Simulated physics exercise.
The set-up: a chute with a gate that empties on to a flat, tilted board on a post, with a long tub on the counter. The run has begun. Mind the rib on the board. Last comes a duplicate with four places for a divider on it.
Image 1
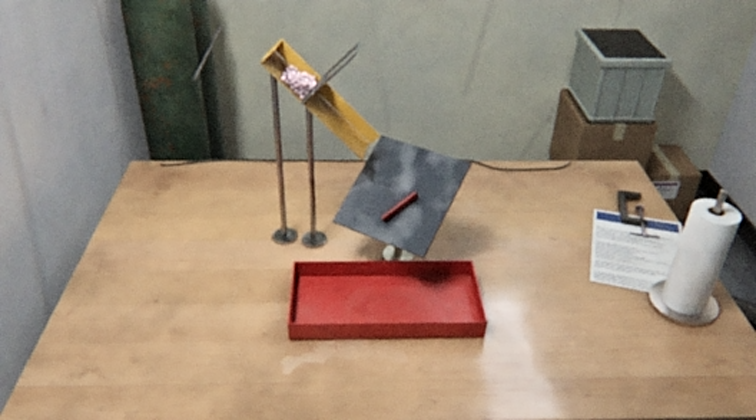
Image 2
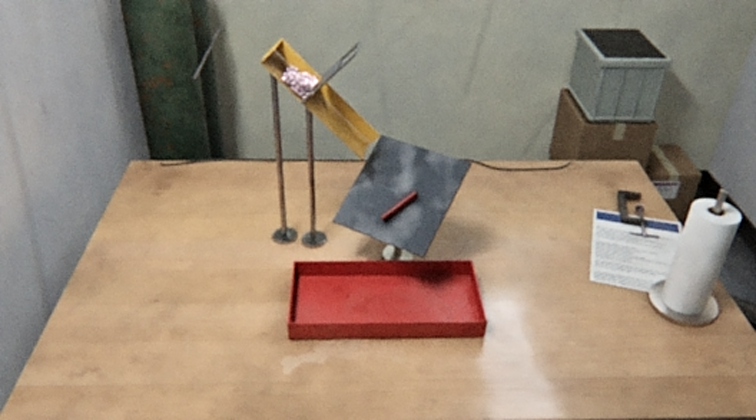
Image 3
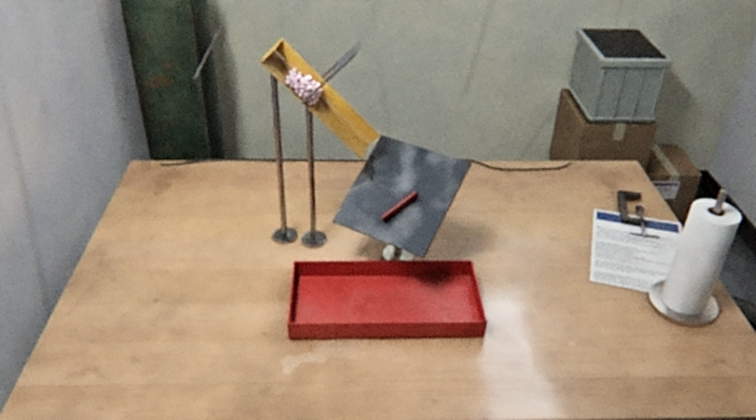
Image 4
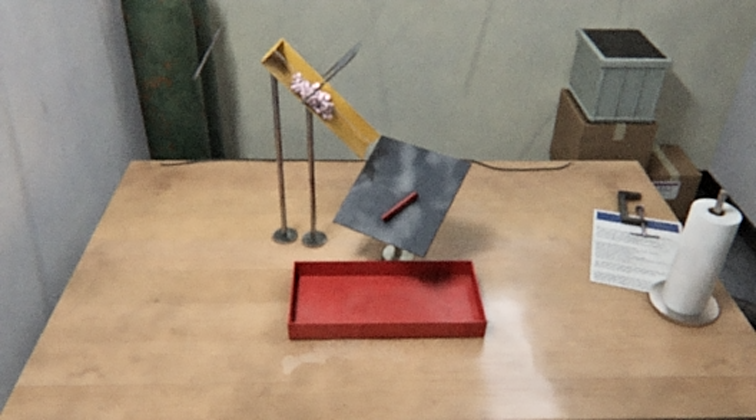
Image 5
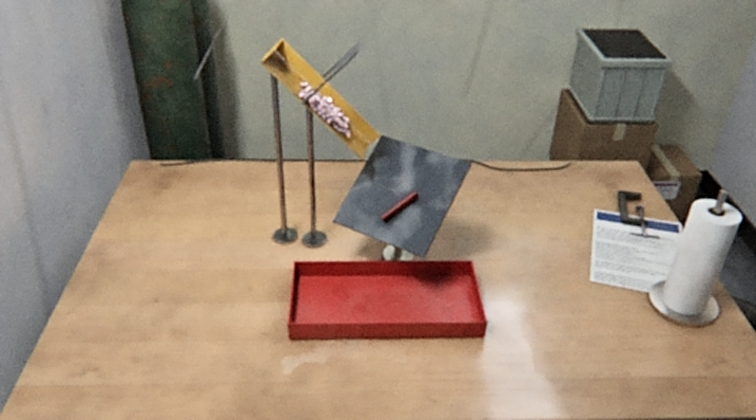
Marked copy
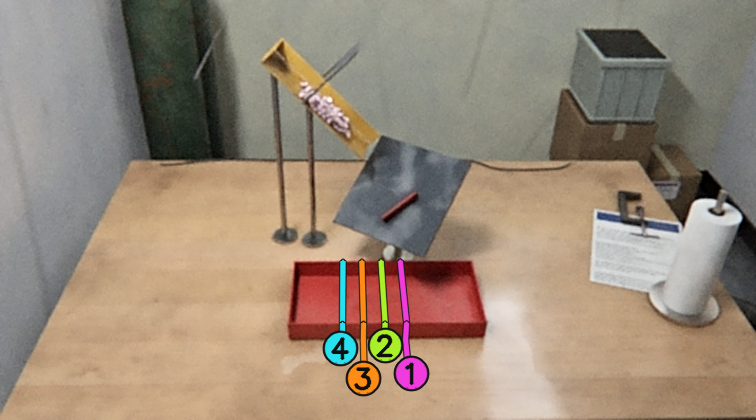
On a wooden table, small pinkish-white pieces slide down a yellow chute toward a tilted grey board.
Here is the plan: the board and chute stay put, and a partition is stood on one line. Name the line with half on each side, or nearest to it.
Best: 4.
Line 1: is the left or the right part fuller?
More lands on the left.
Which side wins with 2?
The left side.
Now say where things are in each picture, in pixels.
The first frame shows load behind the gate near (302, 80), sugar pearls; lip of the chute near (365, 153), sloping fairly steeply.
The second frame shows middle of the board near (401, 192), tilted fairly steeply; middle of its low edge near (376, 238); of its high edge near (425, 148).
The third frame shows front corners of the tub near (288, 323) and (487, 321), empty; front of the load near (319, 95).
The fourth frame shows middle of the load near (316, 99); its front near (330, 117), close to a third of the way to the lip; rib from (416, 192) to (382, 218).
The fifth frame shows middle of the load near (324, 111); its front near (348, 135), close to two thirds of the way to the lip.
On the marked copy, line 1 crosses the front rim at (406, 322); line 2 crosses the front rim at (385, 322); line 3 crosses the front rim at (363, 323); line 4 crosses the front rim at (342, 323).
With 1, of what is caught, the bulk on the left of the divider, a small share on the right.
With 2, of what is caught, the bulk on the left of the divider, close to a quarter on the right.
With 3, of what is caught, the bulk on the left of the divider, close to a quarter on the right.
With 4, of what is caught, close to half on the left of the divider, close to half on the right.
